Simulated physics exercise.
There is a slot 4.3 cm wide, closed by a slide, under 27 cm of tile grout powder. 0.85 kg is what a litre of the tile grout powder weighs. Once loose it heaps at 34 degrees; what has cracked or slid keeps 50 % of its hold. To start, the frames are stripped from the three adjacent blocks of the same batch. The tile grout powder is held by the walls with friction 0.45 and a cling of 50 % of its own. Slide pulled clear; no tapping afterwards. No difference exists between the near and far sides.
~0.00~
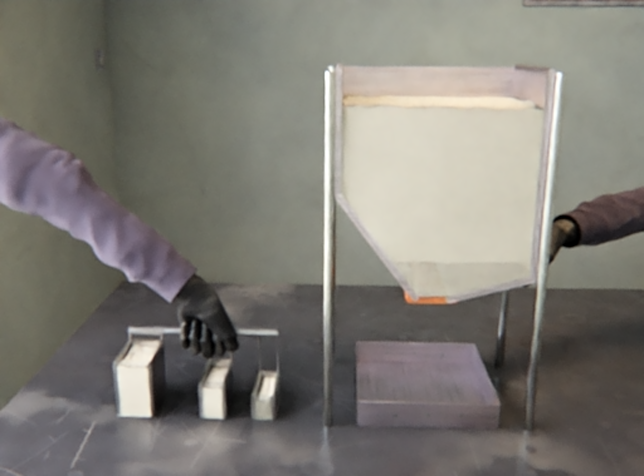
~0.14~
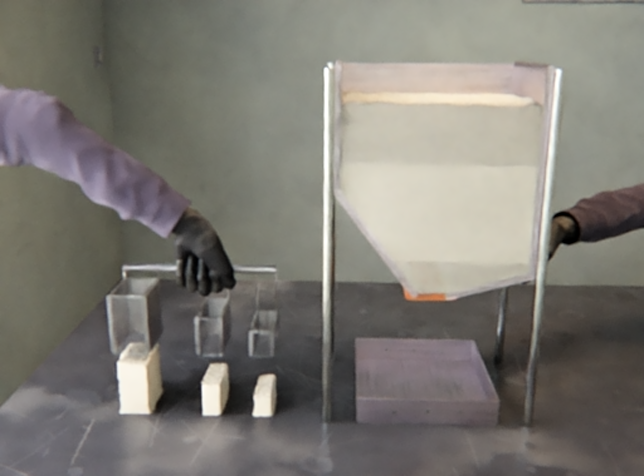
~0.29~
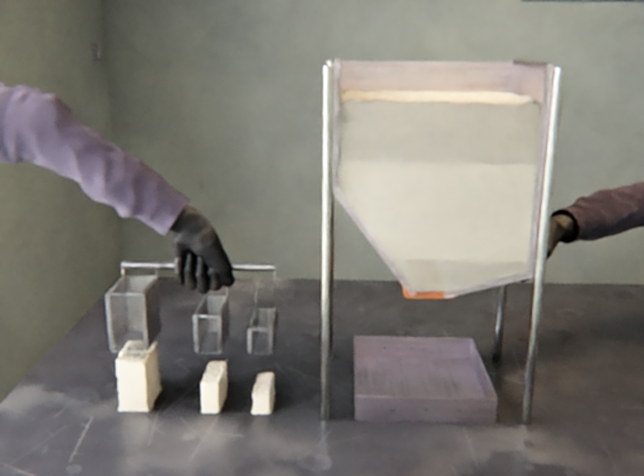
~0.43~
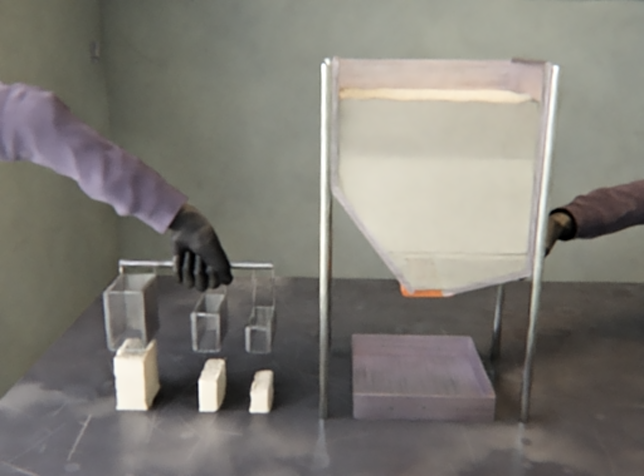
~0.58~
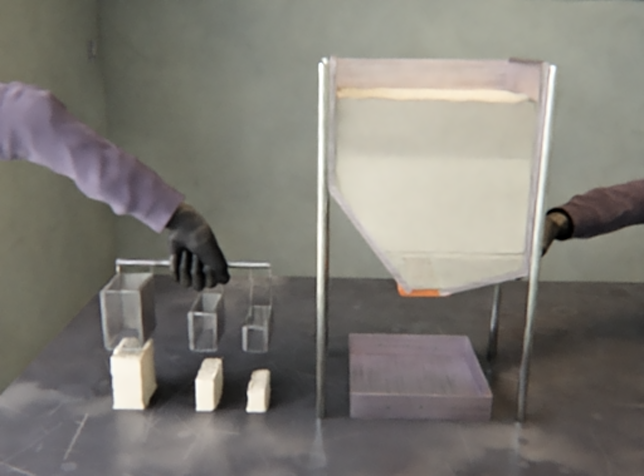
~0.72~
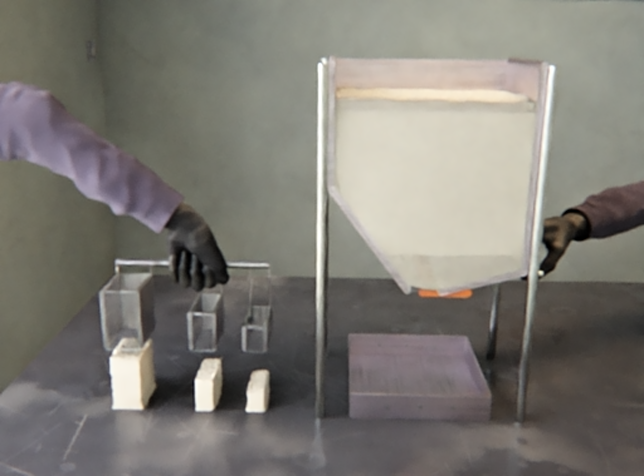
The footage shows a gloved hand lifting a frame of clear molds off three pale blocks and holding it above them, then a second hand at right slightly shifting an orange slide beneath a powder-filled hopper.
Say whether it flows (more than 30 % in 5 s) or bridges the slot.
Jams.
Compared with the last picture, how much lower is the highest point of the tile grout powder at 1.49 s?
Some 0.0 cm.
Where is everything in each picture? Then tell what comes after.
End of the slide at (448, 300), not yet moved; highest point of the tile grout powder at (387, 107); test blocks 8.3 cm, 5.1 cm, 3.2 cm high (left to right), in the first picture.
End of the slide at (447, 297), not yet moved; highest point of the tile grout powder at (387, 104); test blocks 8.3 cm, 5.1 cm, 3.2 cm high (left to right), in the second picture.
End of the slide at (446, 295), not yet moved; highest point of the tile grout powder at (386, 102); test blocks 8.3 cm, 5.1 cm, 3.2 cm high (left to right), in the third picture.
End of the slide at (444, 294), not yet moved; highest point of the tile grout powder at (384, 100); test blocks 8.3 cm, 5.1 cm, 3.2 cm high (left to right), in the fourth picture.
End of the slide at (441, 293), not yet moved; highest point of the tile grout powder at (381, 100); test blocks 8.3 cm, 5.1 cm, 3.2 cm high (left to right), in the fifth picture.
End of the slide at (461, 294), moved 2.9 cm; highest point of the tile grout powder at (381, 100); test blocks 8.3 cm, 5.1 cm, 3.2 cm high (left to right), in the sixth picture.
By 1.07 s, 0 % has run out.
By 1.49 s, 0 % has run out.
By 1.90 s, 0 % has run out.
By 2.32 s, 0 % has run out.
By 5.62 s, at the end, 0 % has run out.
